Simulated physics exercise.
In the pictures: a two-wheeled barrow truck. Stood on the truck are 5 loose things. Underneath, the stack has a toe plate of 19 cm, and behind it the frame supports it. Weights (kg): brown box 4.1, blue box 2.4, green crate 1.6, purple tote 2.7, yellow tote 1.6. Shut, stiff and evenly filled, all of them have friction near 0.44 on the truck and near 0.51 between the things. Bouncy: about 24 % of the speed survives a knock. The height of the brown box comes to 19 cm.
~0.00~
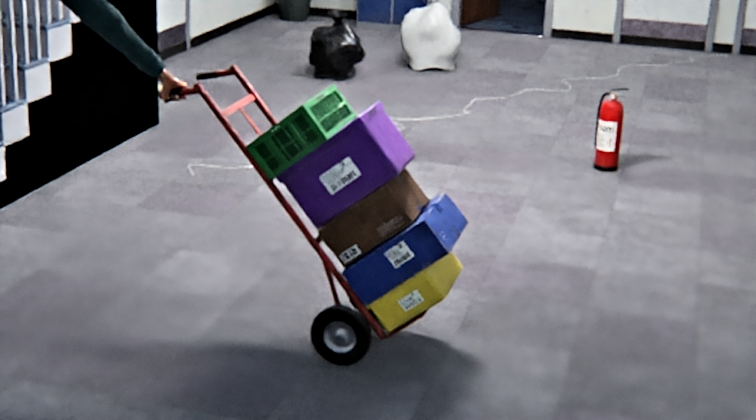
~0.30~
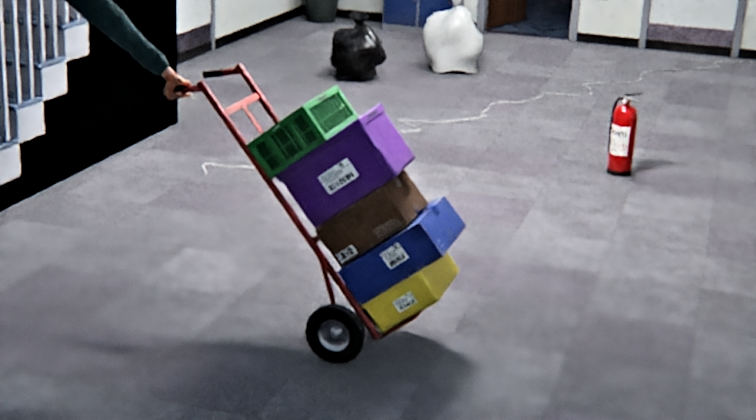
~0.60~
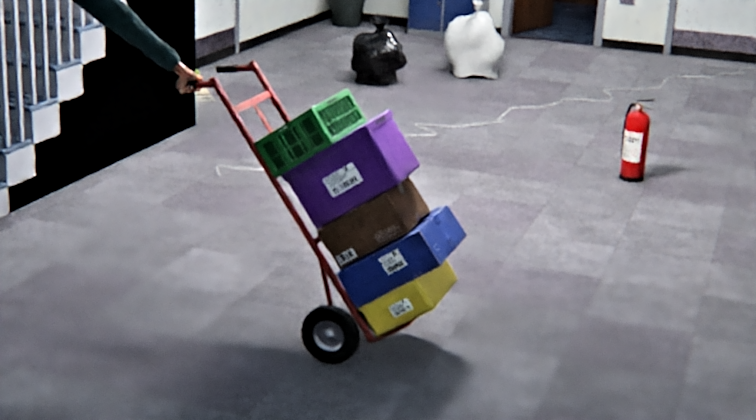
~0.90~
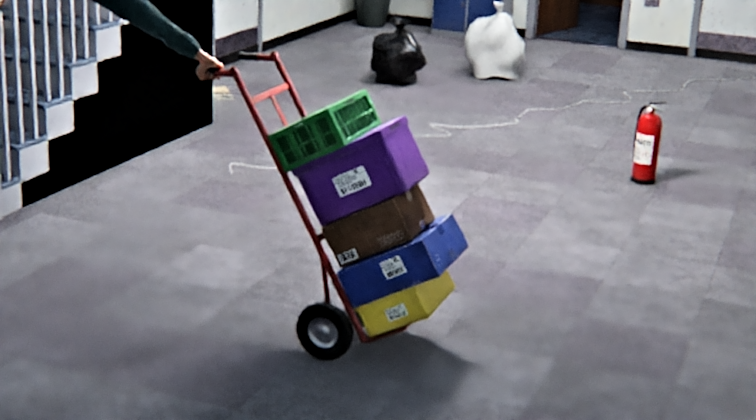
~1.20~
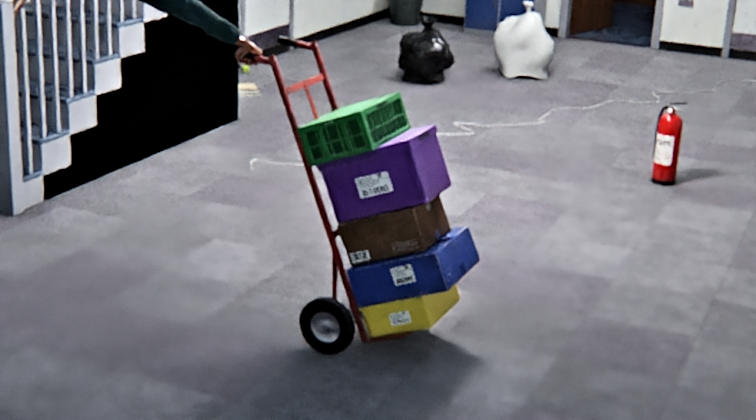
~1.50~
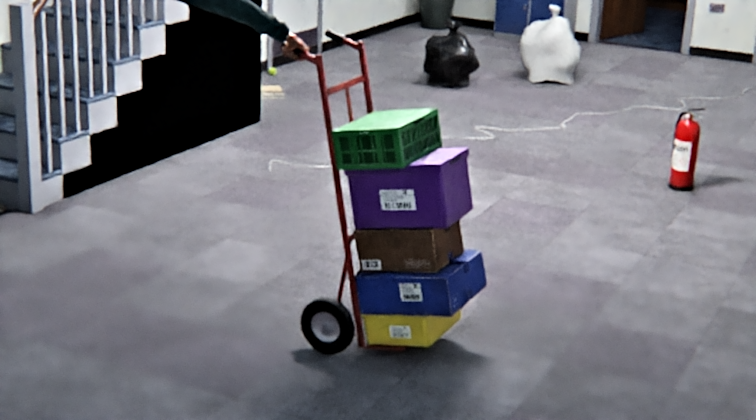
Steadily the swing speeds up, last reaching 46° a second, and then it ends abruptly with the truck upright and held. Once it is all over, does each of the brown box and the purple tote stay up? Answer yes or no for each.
Brown box: No, it goes over. Purple tote: No, it goes over.
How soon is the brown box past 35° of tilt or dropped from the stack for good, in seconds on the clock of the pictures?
At around 2.7 seconds on the pictures' clock.
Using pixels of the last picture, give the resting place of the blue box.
It finishes around (507, 323).
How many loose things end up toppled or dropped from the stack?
My answer is 5.
By 2.30 s, truck upright; purple tote rocked 17° off its seat near (477, 219); brown box rocked 17° off its seat near (450, 262); green crate rocked 17° off its seat.
By 2.80 s, truck upright; green crate and purple tote now dropped from the stack; brown box rocked 48° off its seat near (498, 286); blue box rocked 48° off its seat.
By 3.10 s, truck upright; brown box now dropped from the stack; blue box rocked 70° off its seat; yellow tote rocked 72° off its seat.
By 3.50 s, truck upright; blue box on its side; yellow tote on its side.
When it is over (5.1 s), dropped from the stack and tipped over, brown box and purple tote; dropped from the stack but upright, green crate; lying over on the truck, blue box and yellow tote. End places, in pixels of the last picture, brown box near (609, 360), purple tote near (715, 391).
